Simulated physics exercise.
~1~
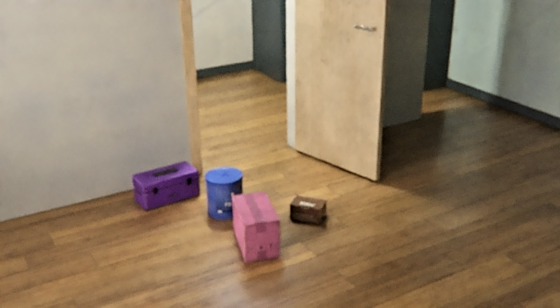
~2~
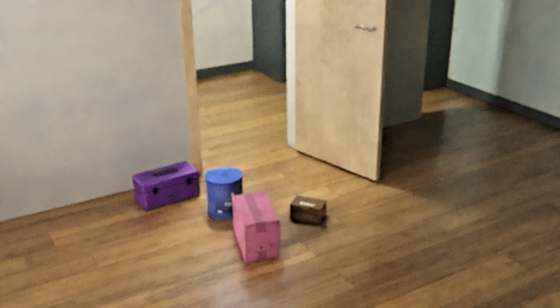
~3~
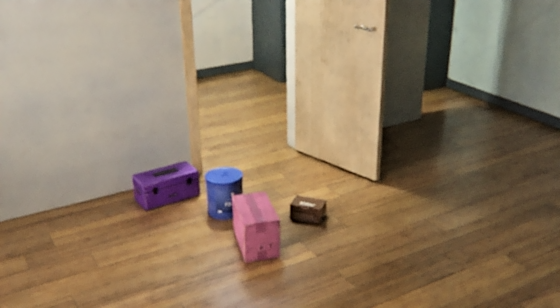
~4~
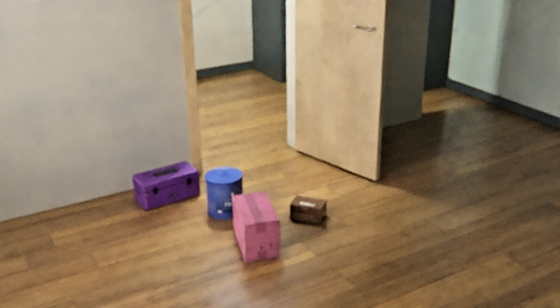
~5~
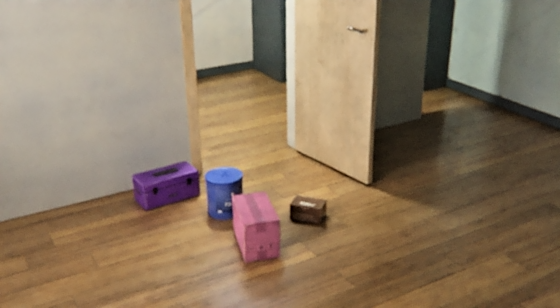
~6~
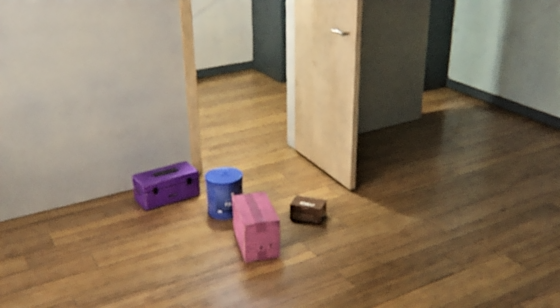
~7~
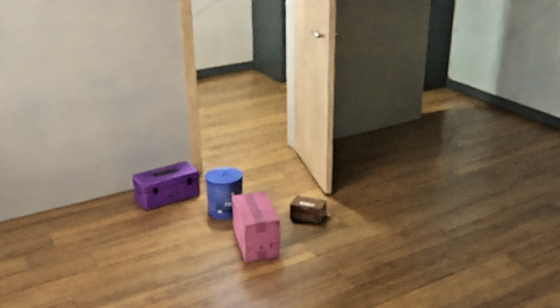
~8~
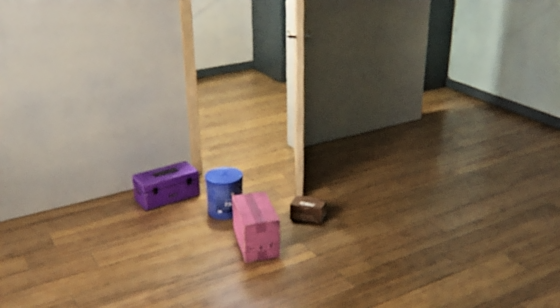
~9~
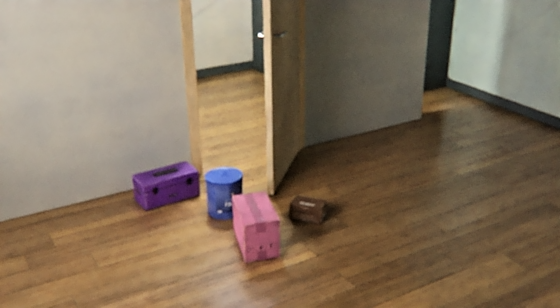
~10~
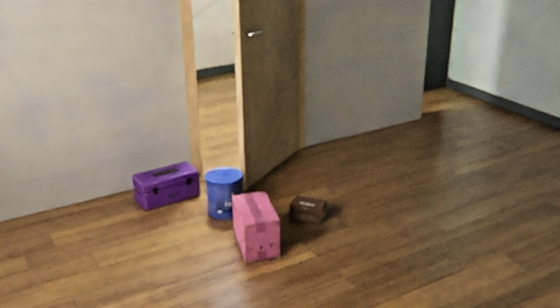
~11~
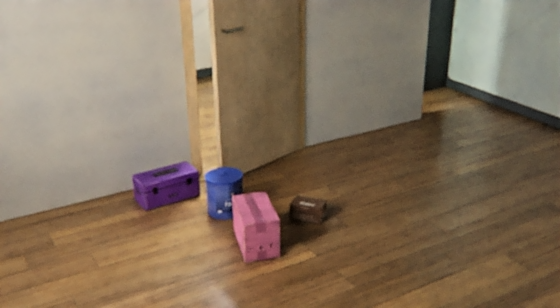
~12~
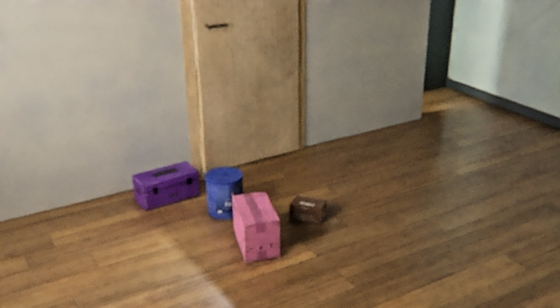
In a doorway, an open wooden door swinging leftward past a brown box, pink parcel, blue pail and purple toolbox, finally shutting.
